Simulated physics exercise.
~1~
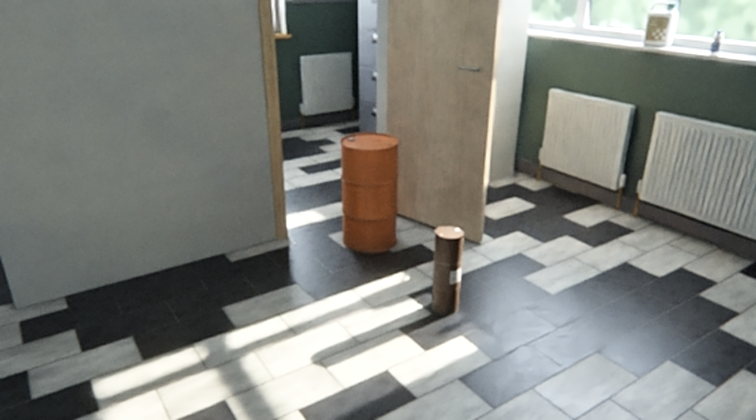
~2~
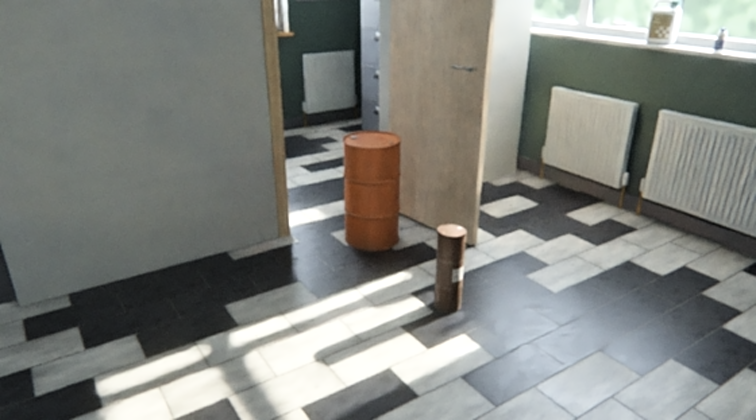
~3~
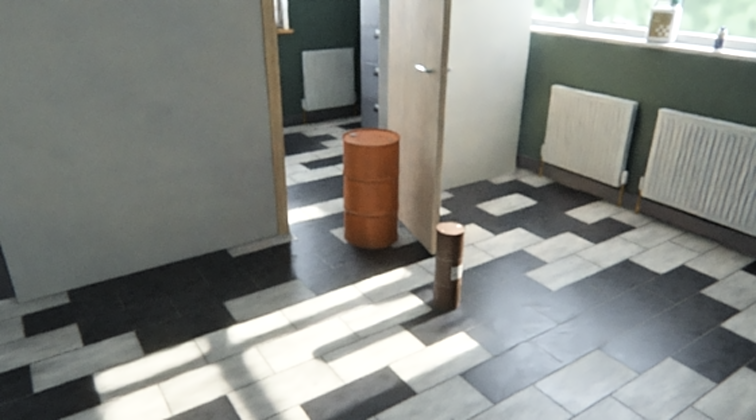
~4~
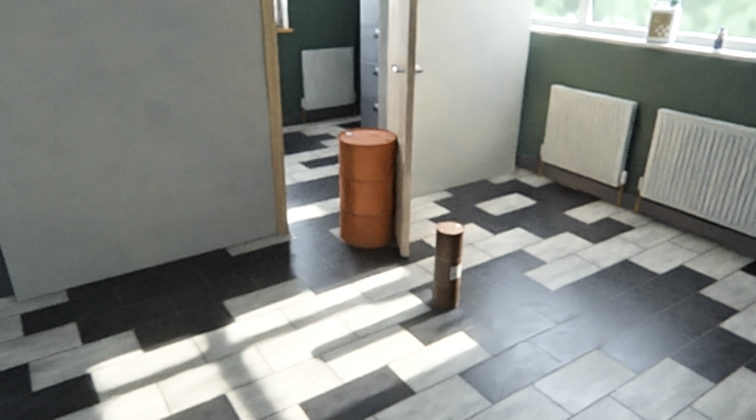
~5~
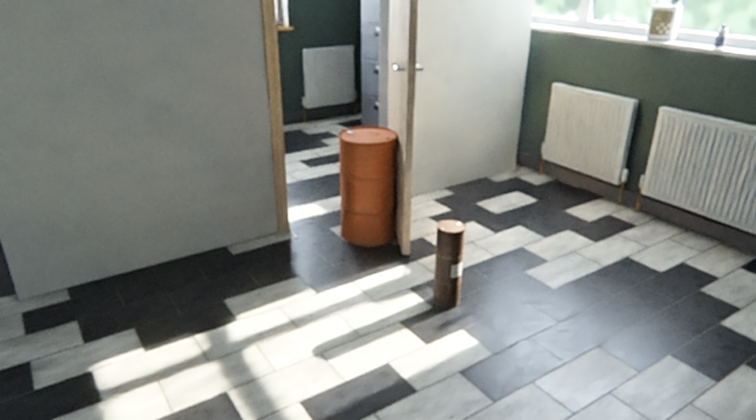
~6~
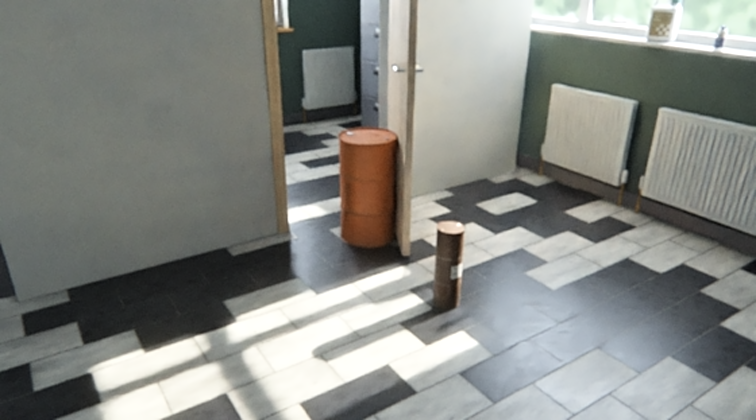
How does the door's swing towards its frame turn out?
The door does not shut. It jams against the orange drum in the doorway and is left standing well open.
